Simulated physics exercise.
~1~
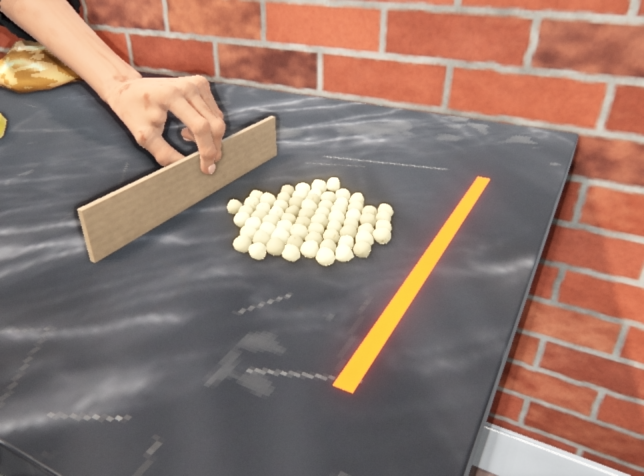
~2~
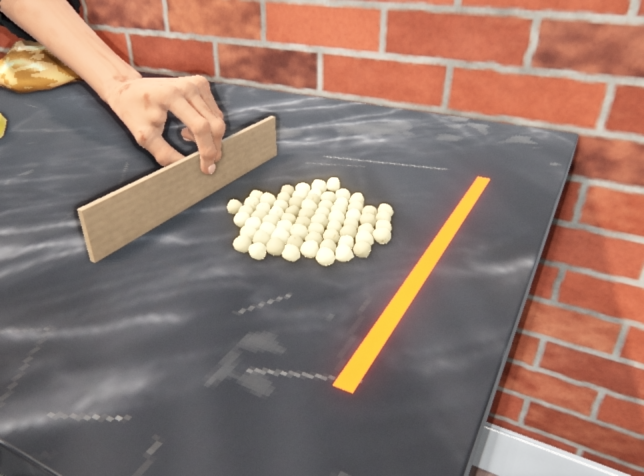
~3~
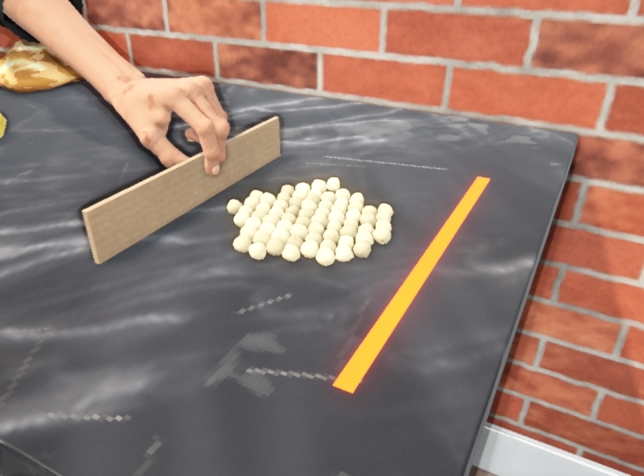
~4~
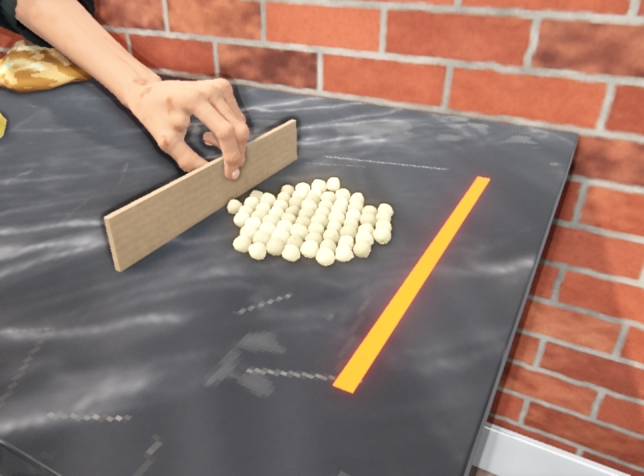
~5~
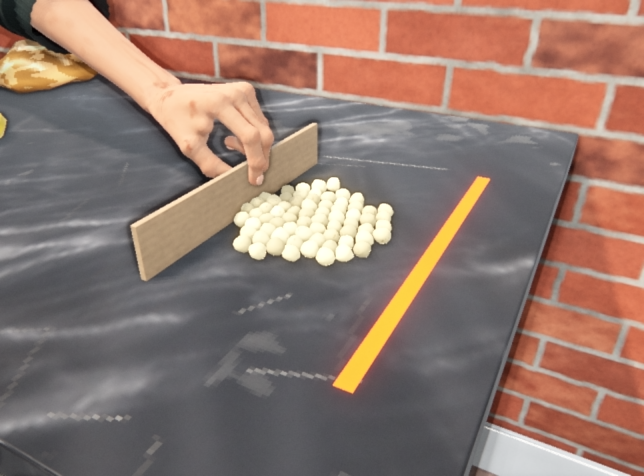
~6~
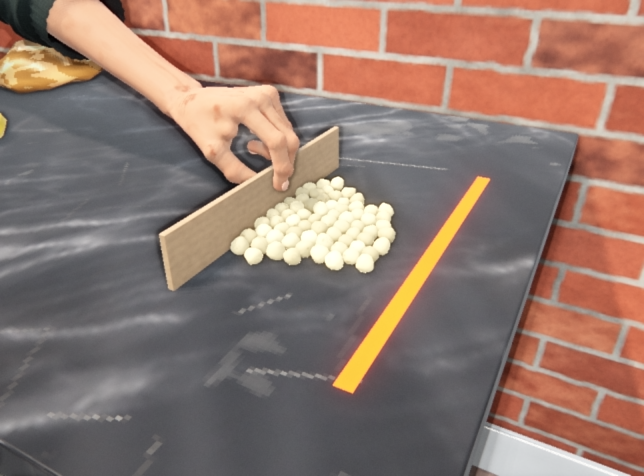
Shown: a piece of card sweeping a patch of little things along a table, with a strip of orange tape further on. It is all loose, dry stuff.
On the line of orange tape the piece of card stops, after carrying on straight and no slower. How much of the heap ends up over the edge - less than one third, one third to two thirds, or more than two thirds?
Smaller than a third.
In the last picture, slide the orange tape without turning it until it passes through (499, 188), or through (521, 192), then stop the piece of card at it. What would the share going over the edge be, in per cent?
In turn 40 and 80 in a hundred.
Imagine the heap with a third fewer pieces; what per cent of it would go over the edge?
Estimate: Around 10 %.
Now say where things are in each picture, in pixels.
In the first picture, piece of card near (105, 225), at rest; orange tape near (480, 184), about a palm's width from the edge; edge at (529, 282); the heap near (306, 216), macadamia nuts.
In the second picture, piece of card near (105, 225), at rest.
In the third picture, piece of card near (109, 226); the heap near (306, 216).
In the fourth picture, piece of card near (130, 233).
In the fifth picture, piece of card near (156, 241); the heap near (307, 216), a little pushed along.
In the sixth picture, piece of card near (184, 250); orange tape near (480, 184); edge at (529, 282); the heap near (316, 220), near two thirds pushed along.
Shortly afterwards, piece of card still moving, near (355, 187); heap all on the table, its front near (454, 271).
Next, piece of card stopped at the orange tape; heap only a few over the edge.
Some moments later, piece of card stopped at the orange tape; heap near a quarter over the edge.
In the end, piece of card stopped at the orange tape; heap near a quarter over the edge.
